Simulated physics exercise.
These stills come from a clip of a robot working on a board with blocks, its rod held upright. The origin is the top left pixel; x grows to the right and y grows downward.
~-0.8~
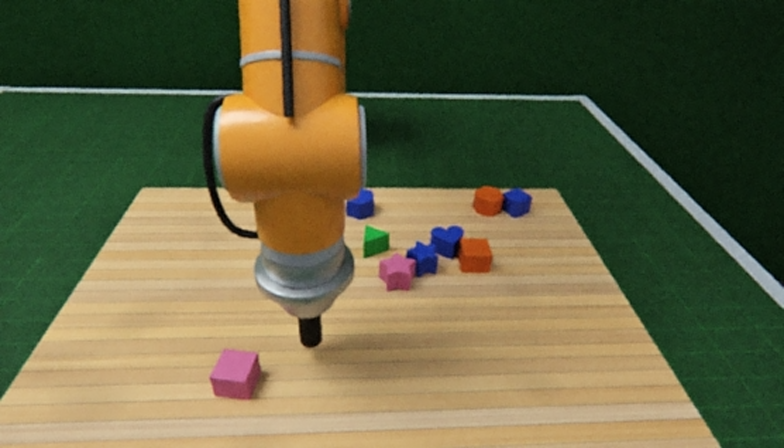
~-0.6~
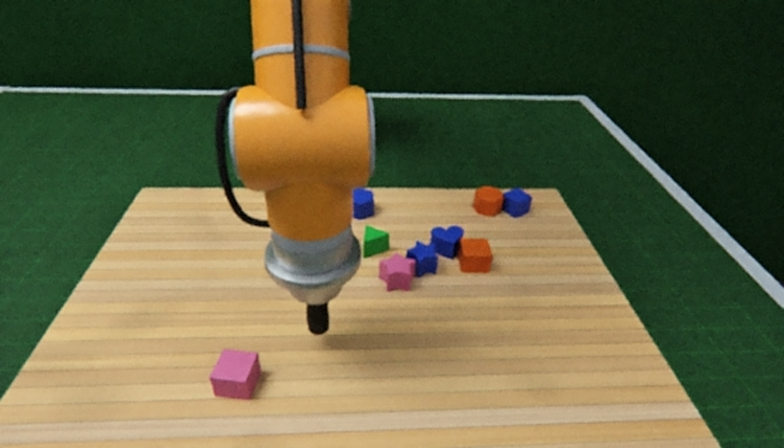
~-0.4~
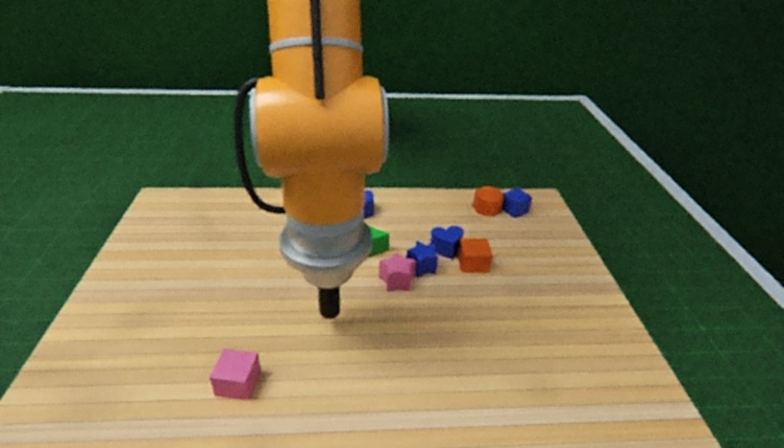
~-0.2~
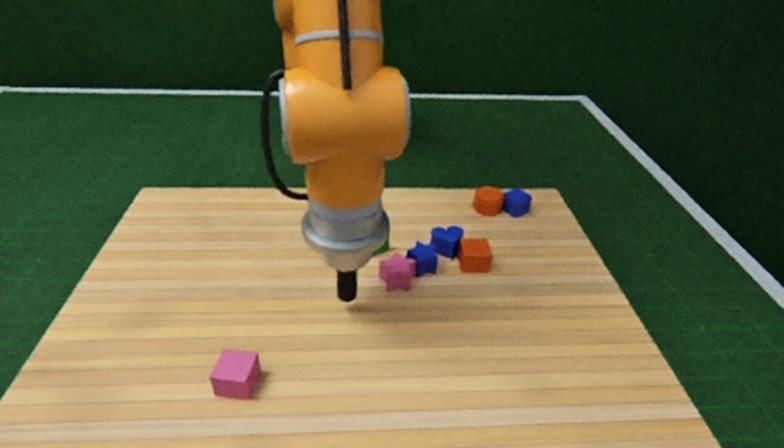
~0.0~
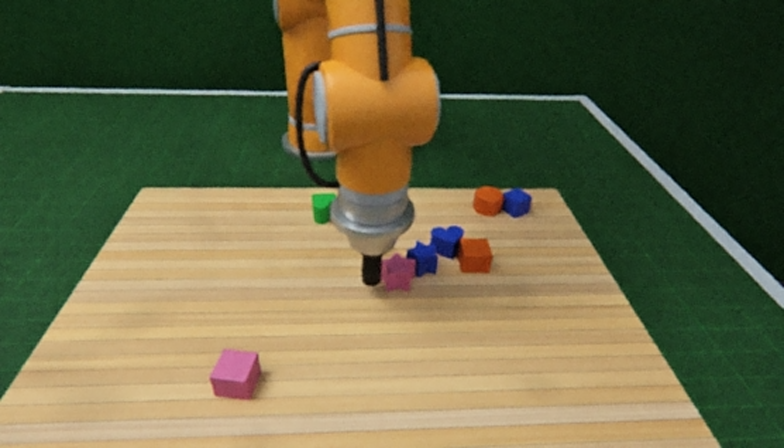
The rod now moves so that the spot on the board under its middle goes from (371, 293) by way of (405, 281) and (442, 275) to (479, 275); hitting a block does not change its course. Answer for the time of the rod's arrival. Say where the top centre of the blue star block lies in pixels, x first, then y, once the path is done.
Located at (462, 228).
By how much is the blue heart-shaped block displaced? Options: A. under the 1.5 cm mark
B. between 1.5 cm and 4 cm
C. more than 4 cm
(C)
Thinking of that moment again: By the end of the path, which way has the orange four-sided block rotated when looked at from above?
Clockwise.
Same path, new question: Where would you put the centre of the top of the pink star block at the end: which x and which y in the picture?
Around (472, 245).
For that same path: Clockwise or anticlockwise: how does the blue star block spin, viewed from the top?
Viewed from above: Anti-clockwise.
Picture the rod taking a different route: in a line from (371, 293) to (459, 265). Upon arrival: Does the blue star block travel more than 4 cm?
I'd say yes.
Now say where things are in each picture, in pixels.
The first picture shows rod's lower end (311, 341); pink star block (398, 263); blue star block (423, 250); blue heart-shaped block (449, 233); orange four-sided block (476, 247).
The second picture shows rod (319, 328); blocks still.
The third picture shows rod (330, 312); blocks still.
The fourth picture shows rod (347, 296); blocks still.
The fifth picture shows rod (371, 281); pink star block (398, 263); blue star block (423, 250); blue heart-shaped block (449, 233); orange four-sided block (476, 247).
The first path, step by step. One third of the way, rod (407, 269); pink star block (424, 256), turned 15° anticlockwise; blue star block (438, 243), turned 35° anticlockwise; blue heart-shaped block (451, 229).
Two thirds of the way, rod (444, 263); pink star block (454, 247), turned 35° anticlockwise; blue star block (457, 231), turned 60° anticlockwise; blue heart-shaped block (461, 217); orange four-sided block (486, 243), turned 15° clockwise.
At the end, rod (482, 263); pink star block (472, 245), turned 80° anticlockwise; blue star block (462, 228), turned 70° anticlockwise; blue heart-shaped block (462, 214); orange four-sided block (497, 235), turned 40° clockwise.
